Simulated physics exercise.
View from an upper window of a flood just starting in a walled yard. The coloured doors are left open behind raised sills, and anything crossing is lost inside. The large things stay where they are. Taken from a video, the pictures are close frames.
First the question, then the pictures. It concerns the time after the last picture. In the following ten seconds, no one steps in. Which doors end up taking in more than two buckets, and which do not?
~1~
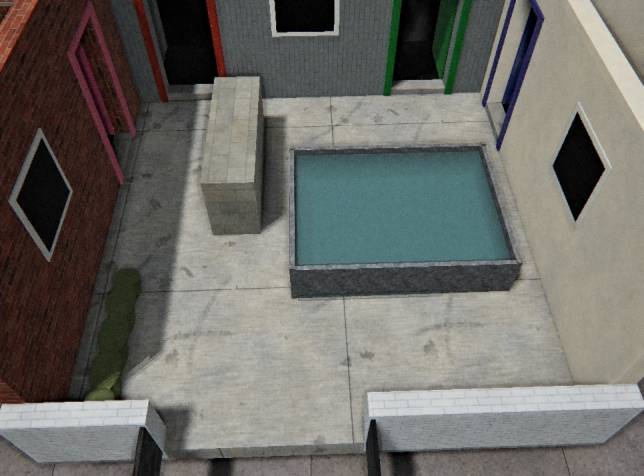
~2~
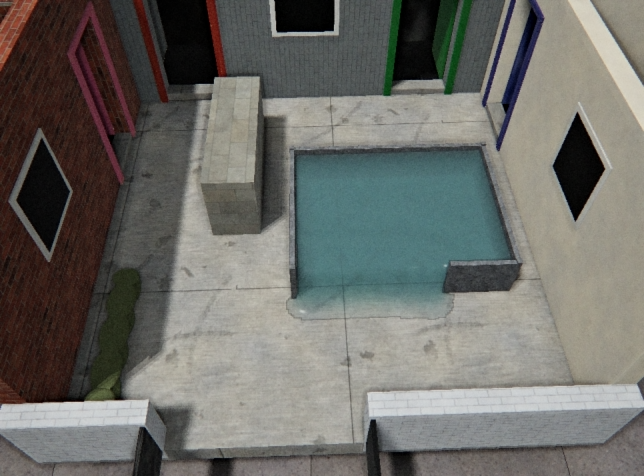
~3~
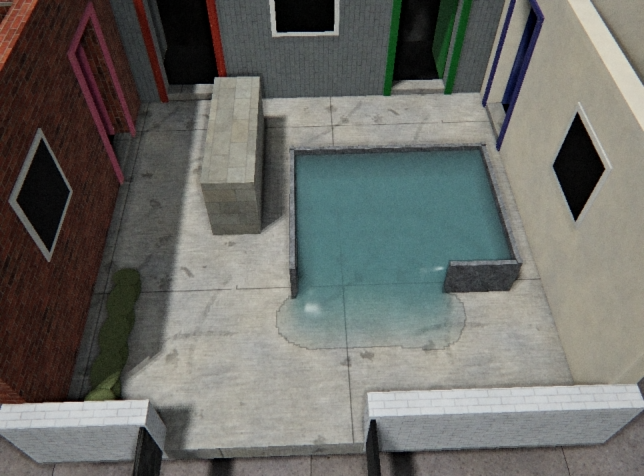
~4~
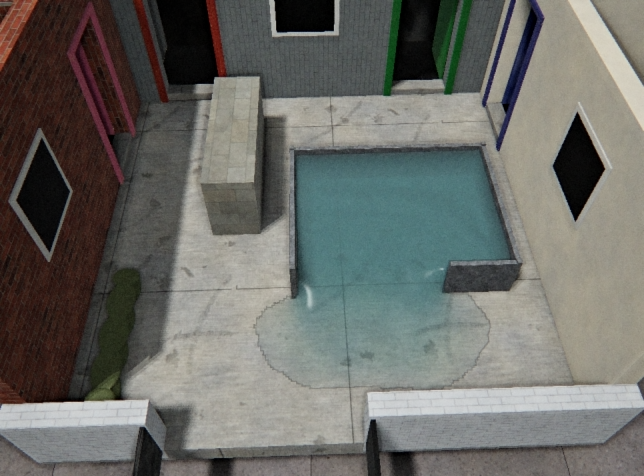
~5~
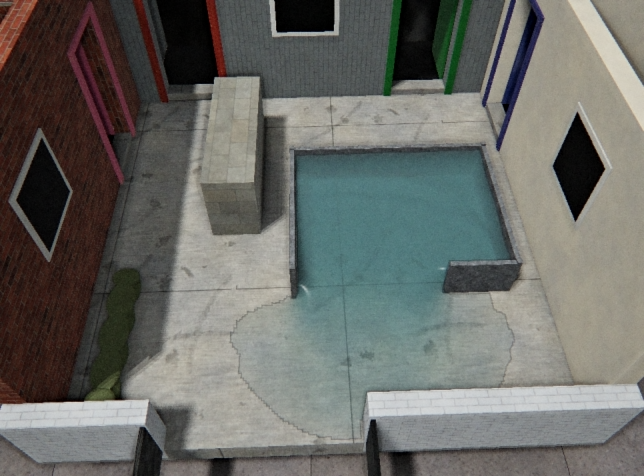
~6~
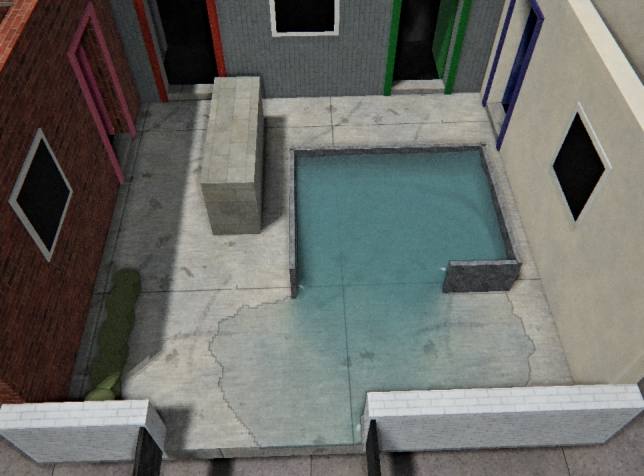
The blue door swallows an okay amount of water; the green door swallows an okay amount of water; the pink door swallows an okay amount of water; the red door swallows an okay amount of water.
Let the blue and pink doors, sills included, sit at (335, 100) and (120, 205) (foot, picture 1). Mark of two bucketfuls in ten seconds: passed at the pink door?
Result - pink door remains within the limit.
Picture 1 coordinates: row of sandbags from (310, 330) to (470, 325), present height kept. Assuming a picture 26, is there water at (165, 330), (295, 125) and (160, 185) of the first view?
Going through them, they'd be waterlogged, then left unsoaked, then left unsoaked.
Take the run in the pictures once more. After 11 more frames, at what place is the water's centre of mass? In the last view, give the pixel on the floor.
Around pixel (396, 287) of the last picture.
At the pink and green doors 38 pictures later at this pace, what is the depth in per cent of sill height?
The first sits near 10 in a hundred and the second near 70 in a hundred.
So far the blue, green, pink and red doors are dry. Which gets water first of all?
If you ask me, it's the one in blue.
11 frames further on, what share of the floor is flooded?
Share estimate: About 30 per cent.
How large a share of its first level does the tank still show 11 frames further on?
My reading is roughly 48 in a hundred.
A moment on, water covers 25 % of the floor; the blue door not reached, the green door not reached, the pink door not reached, the red door not reached.
Next, water covers 30 % of the floor; the blue door not reached, the green door not reached, the pink door not reached, the red door not reached.
Then, water covers 40 % of the floor; the blue door wet at the sill, nothing in, the green door not reached, the pink door not reached, the red door not reached.
Later, water covers 65 % of the floor; the blue door wet at the sill, nothing in, the green door wet at the sill, nothing in, the pink door wet at the sill, nothing in, the red door not reached.
In the end, water covers 90 % of the floor; the blue door wet at the sill, nothing in, the green door wet at the sill, nothing in, the pink door wet at the sill, nothing in, the red door wet at the sill, nothing in.
